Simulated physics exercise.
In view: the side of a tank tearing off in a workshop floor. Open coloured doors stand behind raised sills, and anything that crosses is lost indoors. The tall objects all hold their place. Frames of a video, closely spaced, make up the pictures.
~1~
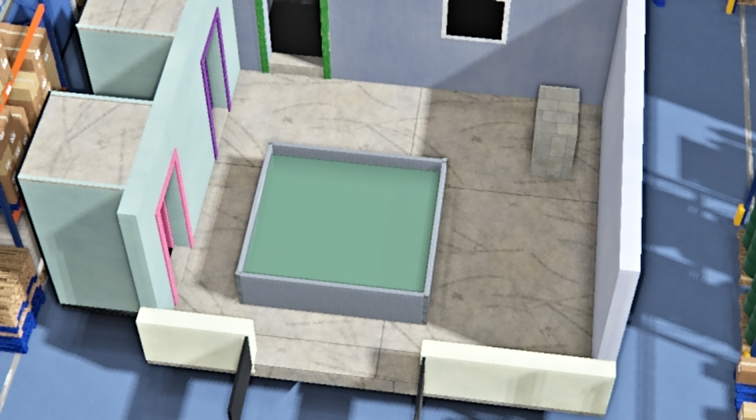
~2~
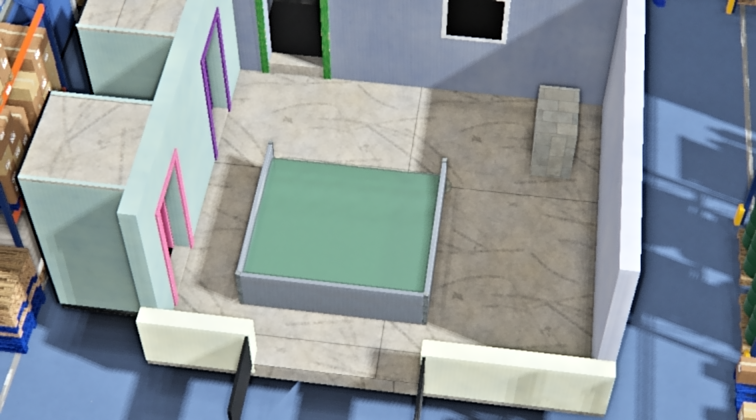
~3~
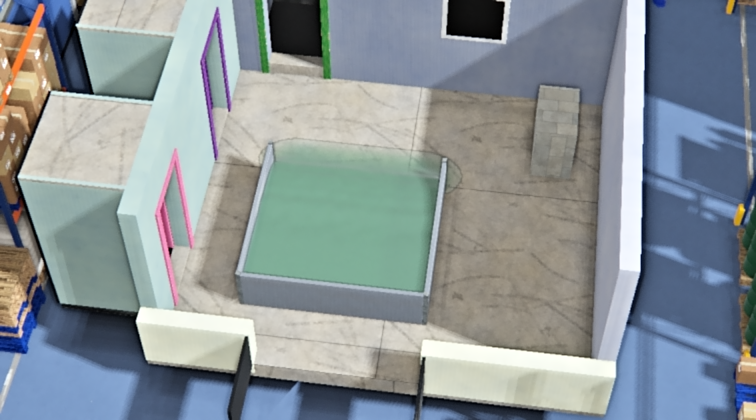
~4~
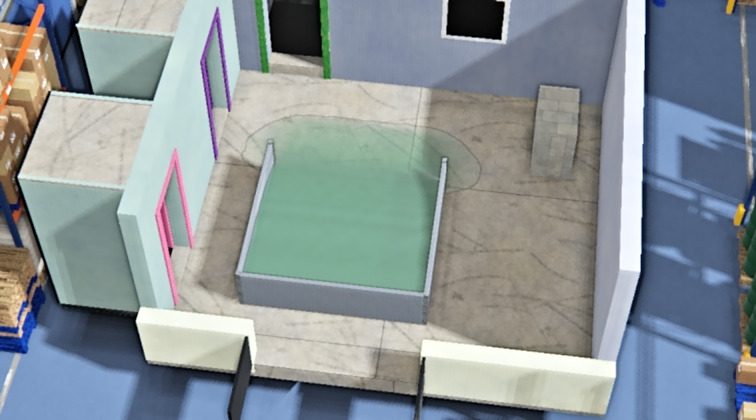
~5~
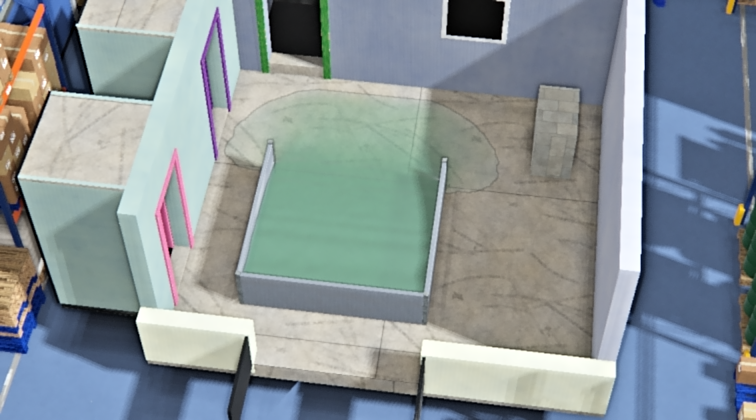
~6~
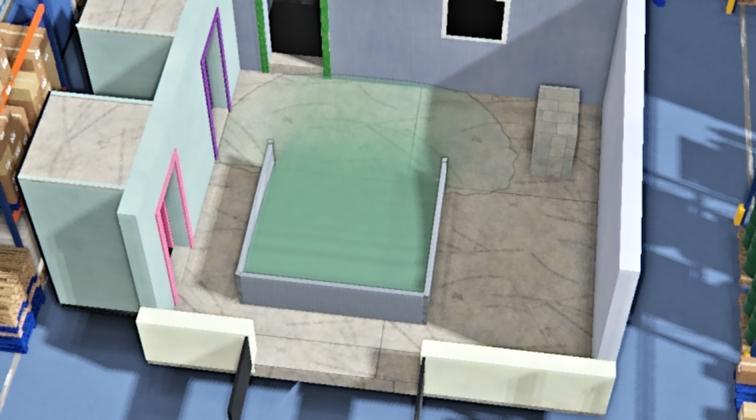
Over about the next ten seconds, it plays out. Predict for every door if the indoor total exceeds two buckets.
One by one: The green door passes two buckets; the purple door passes two buckets; the pink door passes two buckets.
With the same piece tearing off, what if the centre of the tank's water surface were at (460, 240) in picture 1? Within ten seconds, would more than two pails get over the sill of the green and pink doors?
Lab note - green door door never reaches it; pink door door crosses the line.
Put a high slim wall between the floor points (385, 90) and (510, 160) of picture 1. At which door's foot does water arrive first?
I'd say the green door.
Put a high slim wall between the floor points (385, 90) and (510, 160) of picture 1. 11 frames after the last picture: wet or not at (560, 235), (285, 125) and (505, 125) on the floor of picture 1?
In that order: Wet, awash, clear.
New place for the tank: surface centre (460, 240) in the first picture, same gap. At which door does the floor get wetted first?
Answer: The green door.
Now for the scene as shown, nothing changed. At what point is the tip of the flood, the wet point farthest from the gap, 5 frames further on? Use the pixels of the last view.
Somewhere around (561, 102).
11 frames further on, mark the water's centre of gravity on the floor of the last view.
My reading is close to (366, 159).
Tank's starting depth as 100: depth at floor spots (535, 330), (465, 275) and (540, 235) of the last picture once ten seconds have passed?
The depths come to near 18, 20 and 18 per cent respectively.
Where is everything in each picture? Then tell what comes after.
Still water in the open tank at (345, 219), in the first frame.
Water pours out on the open tank's far side and has run to a hidden place, in the second frame.
Water pours out on the open tank's far side and has run to (456, 178), in the third frame.
The front is at (252, 142), out from the gap on the open tank's far side, in the fourth frame.
The front is at (255, 116), out from the gap on the open tank's far side, in the fifth frame.
Water pours out on the open tank's far side and has run to (292, 75), in the sixth frame.
A moment on, water covers 40 % of the floor; the green door under two buckets in, the purple door wet at the sill, nothing in, the pink door not reached.
Next, water covers 40 % of the floor; the green door over two buckets in, the purple door under two buckets in, the pink door not reached.
Then, water covers 75 % of the floor; the green door far over two buckets in, the purple door over two buckets in, the pink door wet at the sill, nothing in.
Later, water covers 100 % of the floor; the green door far over two buckets in, the purple door far over two buckets in, the pink door under two buckets in.
In the end, water covers 100 % of the floor; the green door far over two buckets in, the purple door far over two buckets in, the pink door far over two buckets in.
